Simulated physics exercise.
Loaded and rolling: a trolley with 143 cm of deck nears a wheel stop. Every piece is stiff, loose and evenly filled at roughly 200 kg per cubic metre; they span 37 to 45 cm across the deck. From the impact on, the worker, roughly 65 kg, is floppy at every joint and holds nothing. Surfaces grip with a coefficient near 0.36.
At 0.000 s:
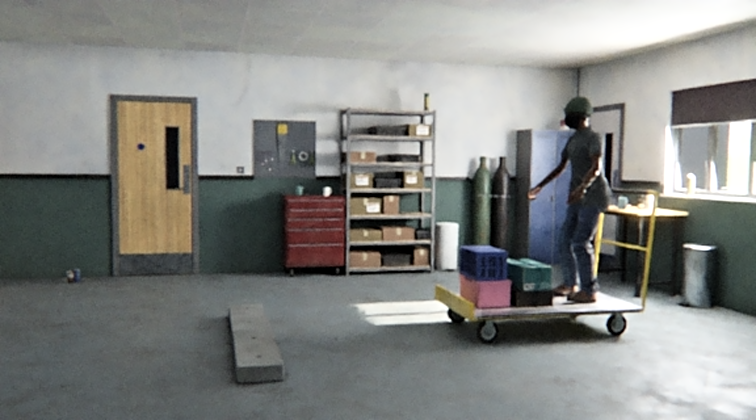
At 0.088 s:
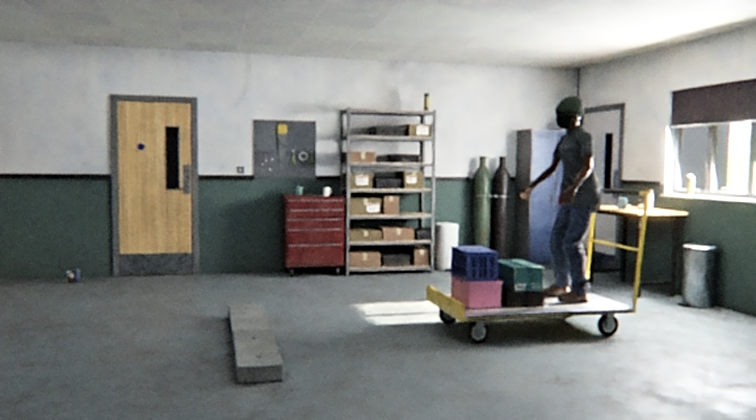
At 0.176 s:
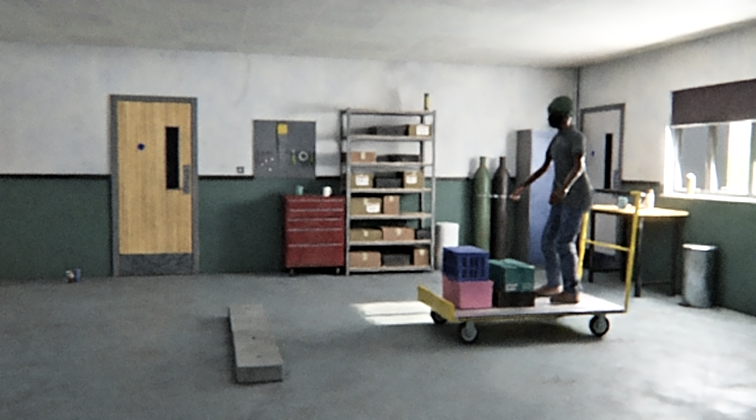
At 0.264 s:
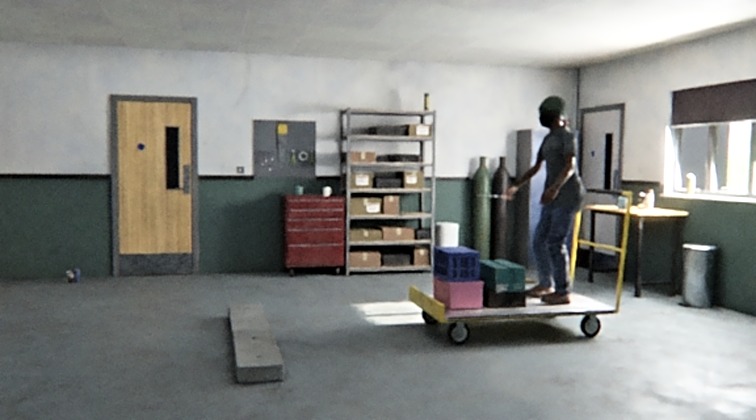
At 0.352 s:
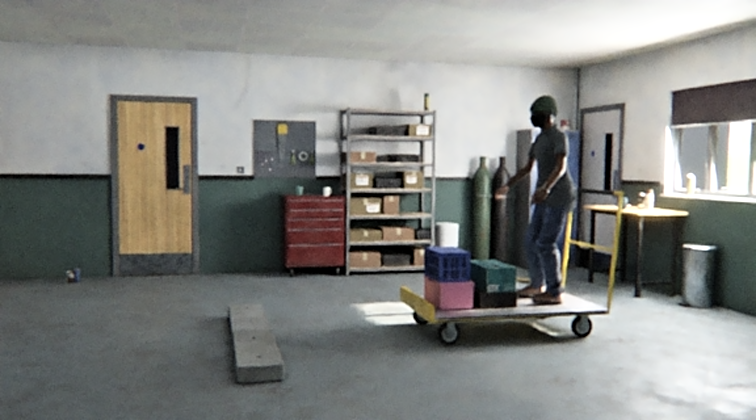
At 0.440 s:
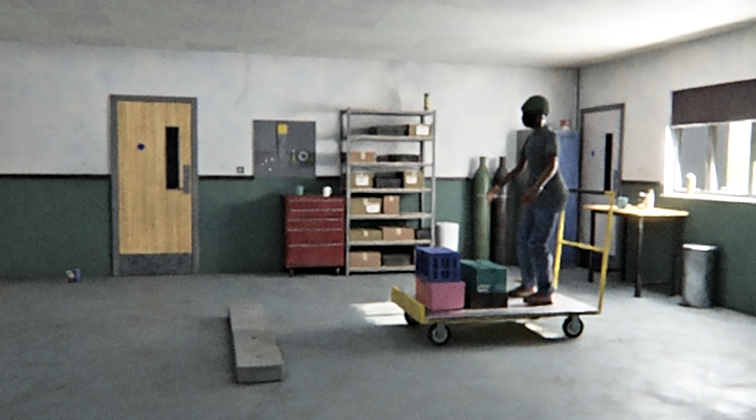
A workshop with grey floor and white-and-green walls is seen from a fixed, level viewpoint across the room. A wooden door, red tool chest, shelves of boxes and gas cylinders line the back, a low grey block lies left of centre, and a trolley carries blue, pink and teal containers. The trolley rolls slowly leftward toward the block while a capped worker stands aboard, arms shifting slightly.
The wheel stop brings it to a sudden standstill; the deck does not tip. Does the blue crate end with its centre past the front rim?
At this pace the blue crate stays aboard.
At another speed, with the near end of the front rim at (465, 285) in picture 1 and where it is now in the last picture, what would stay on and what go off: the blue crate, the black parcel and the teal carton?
Then blue off, black on, teal on.
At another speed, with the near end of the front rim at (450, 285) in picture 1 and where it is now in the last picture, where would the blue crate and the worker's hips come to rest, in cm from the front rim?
Then blue 10 behind, hips 100 behind.
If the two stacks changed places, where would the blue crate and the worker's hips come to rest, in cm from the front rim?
In that case blue 30 behind, hips 110 behind.
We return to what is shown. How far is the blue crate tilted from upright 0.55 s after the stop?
It is tilted some 0°.
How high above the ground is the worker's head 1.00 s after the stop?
Roughly 60 cm above it.
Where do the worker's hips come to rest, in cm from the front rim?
About 110 cm behind the rim.
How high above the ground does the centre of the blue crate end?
About 55 cm.
Impact comes at 1.72 s.
After 2.27 s the blue crate is 12 cm behind the rim, tilted 0°, near (275, 269) in the last picture's view.
After 2.72 s the blue crate is 12 cm behind the rim, tilted 0°, near (276, 269) in the last picture's view.
At rest, 3.0 s, nothing is past the rim; behind it, pink tote, black parcel, teal carton, blue crate and the worker's hips.
